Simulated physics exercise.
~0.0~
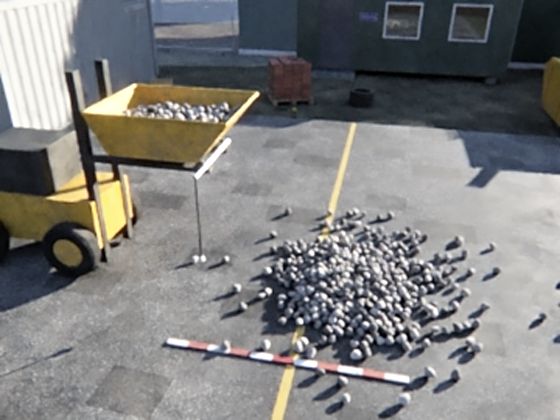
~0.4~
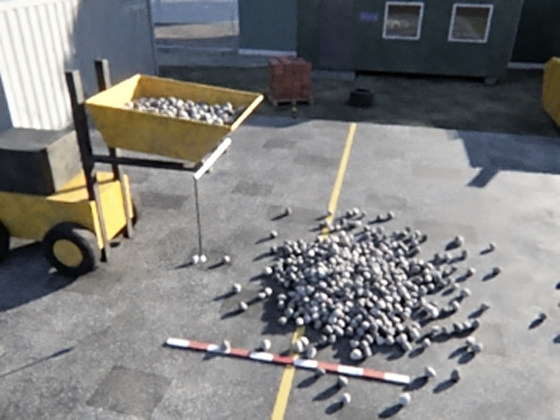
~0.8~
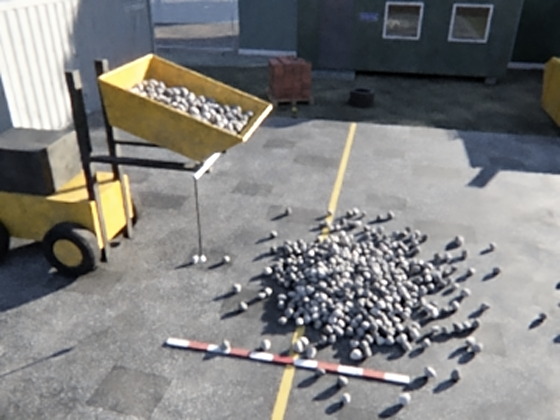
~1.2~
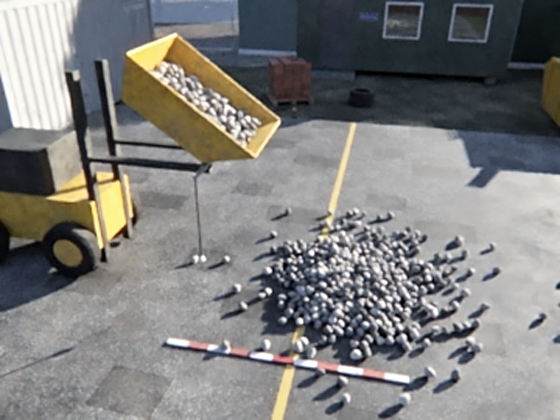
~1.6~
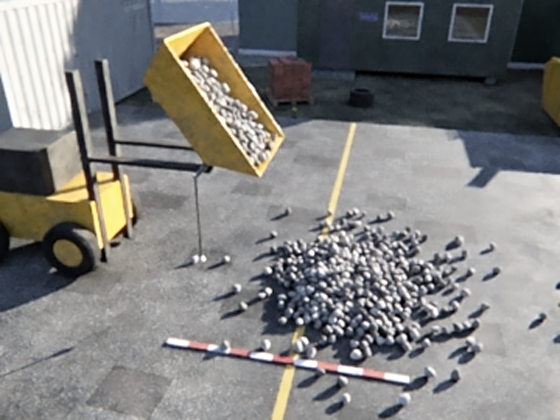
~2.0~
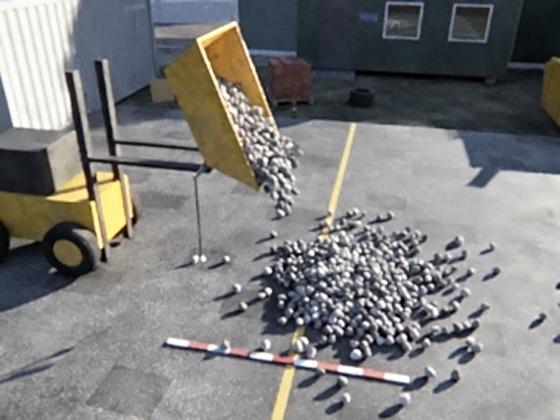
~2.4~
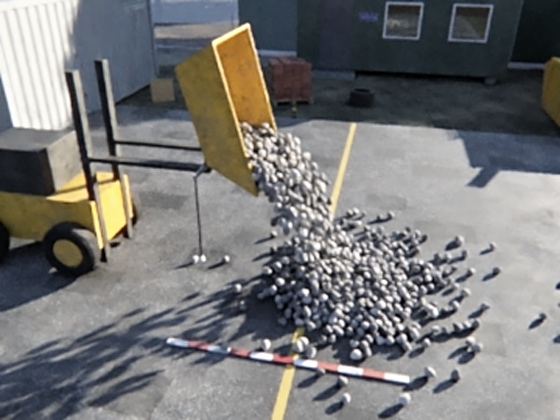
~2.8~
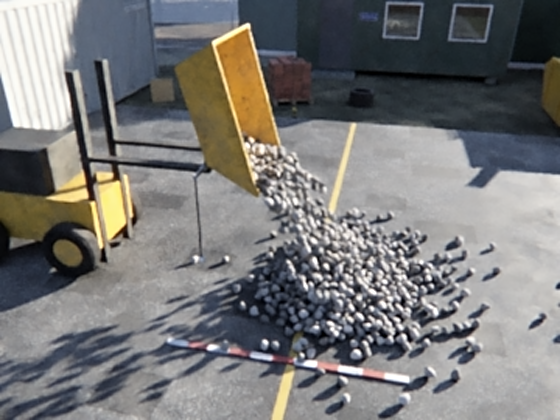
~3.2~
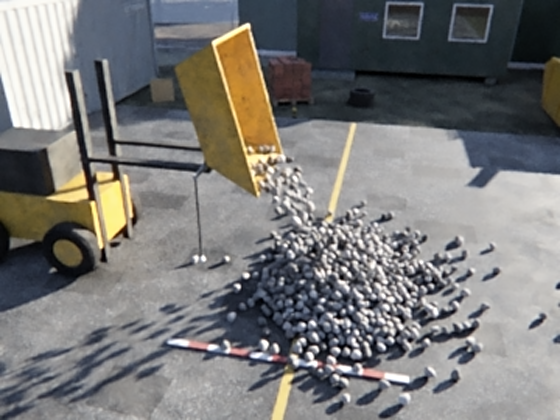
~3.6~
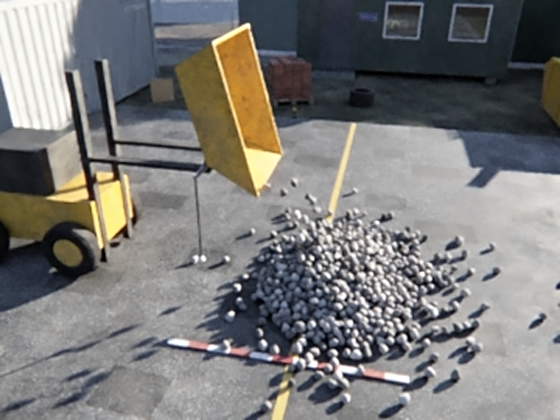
On a sunlit paved yard, a yellow forklift tipped its raised skip steadily to the right until the grey stones slid out onto a scattered heap lying across a yellow line, leaving the skip empty and steeply tilted above a bigger pile.
